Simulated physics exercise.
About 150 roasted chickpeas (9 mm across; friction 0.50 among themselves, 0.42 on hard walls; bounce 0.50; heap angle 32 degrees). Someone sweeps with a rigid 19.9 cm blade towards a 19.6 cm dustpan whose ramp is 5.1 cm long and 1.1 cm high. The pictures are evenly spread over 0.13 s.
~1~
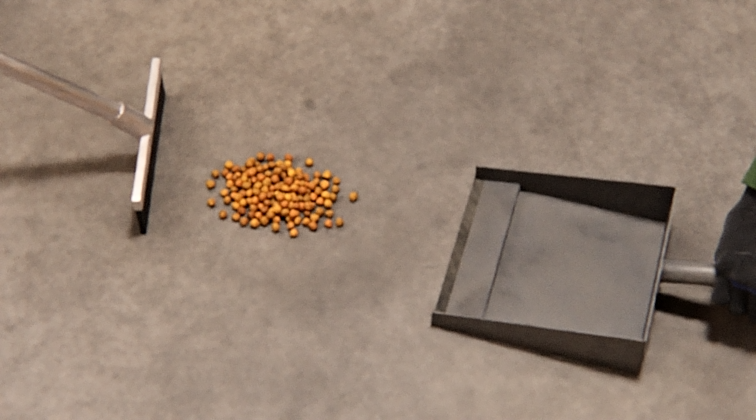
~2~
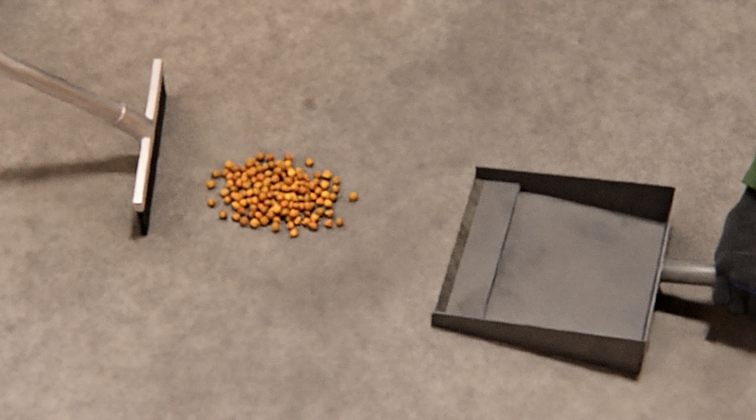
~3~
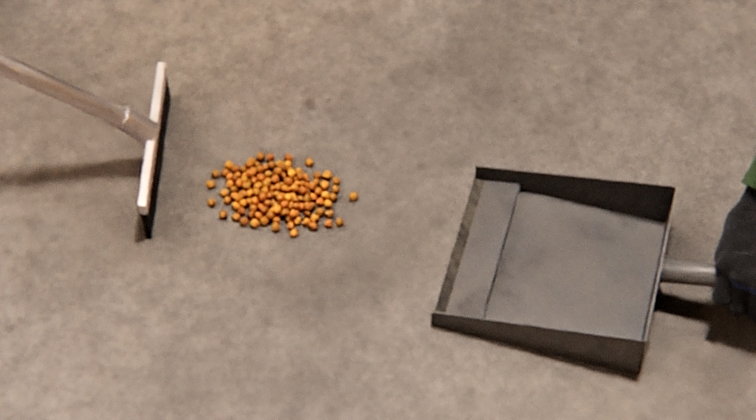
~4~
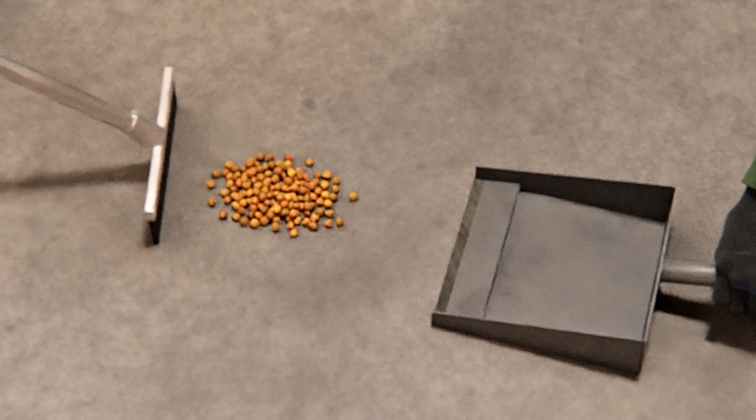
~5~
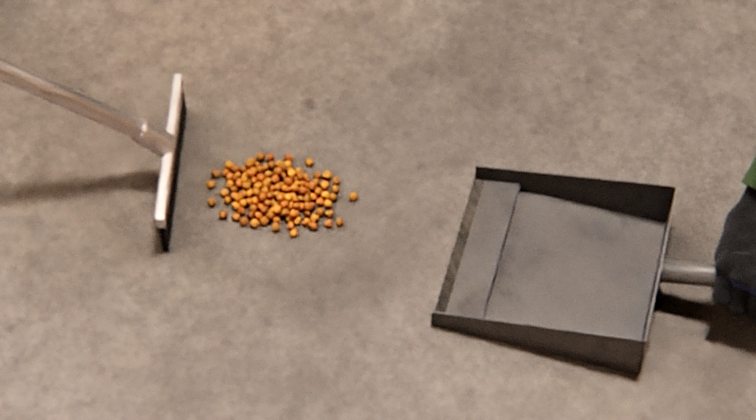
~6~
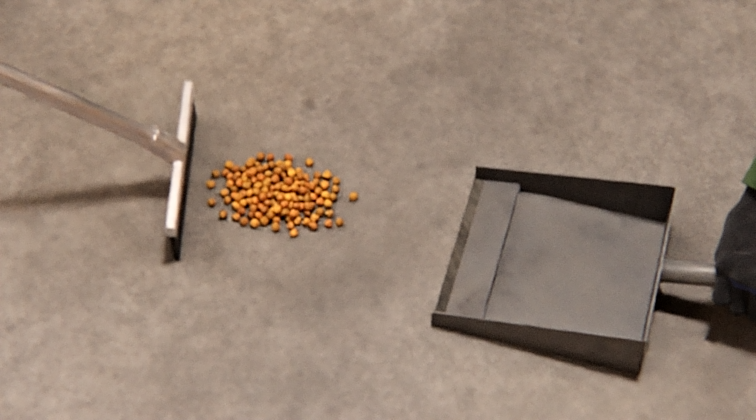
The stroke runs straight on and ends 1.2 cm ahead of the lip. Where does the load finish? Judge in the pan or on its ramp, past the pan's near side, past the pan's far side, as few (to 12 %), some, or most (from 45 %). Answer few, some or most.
In the pan or on its ramp: Few; past the pan's near side: Few; past the pan's far side: Few.
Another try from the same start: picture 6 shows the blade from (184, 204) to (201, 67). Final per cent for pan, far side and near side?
Pan 25, far 35, near 0.
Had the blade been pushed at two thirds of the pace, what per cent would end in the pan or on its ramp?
Then about 0 per cent.
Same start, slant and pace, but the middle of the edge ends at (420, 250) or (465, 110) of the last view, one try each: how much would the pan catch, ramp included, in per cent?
Some 15 and 5 per cent.
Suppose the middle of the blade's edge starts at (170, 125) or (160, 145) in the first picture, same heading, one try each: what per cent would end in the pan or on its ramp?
Some 5 and 0 per cent.
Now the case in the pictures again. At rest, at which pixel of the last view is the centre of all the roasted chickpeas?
At about (389, 218).
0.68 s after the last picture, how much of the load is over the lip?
Some 0 per cent.
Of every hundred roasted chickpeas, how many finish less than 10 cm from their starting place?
Some 40 per cent.
Then, 0.24 s after the last picture, middle of the blade 17 cm from the lip; 0 % over the lip, far side 0 %, near side 0 %.
Then, 0.39 s after the last picture, middle of the blade 9 cm from the lip; 0 % over the lip, far side 0 %, near side 0 %.
Then, 0.68 s after the last picture, middle of the blade 4 cm from the lip; 0 % over the lip, far side 0 %, near side 5 %.
In the end, pan 0 %, near side 5 %, far side 0 %, in front of the lip or behind the blade 90 %.
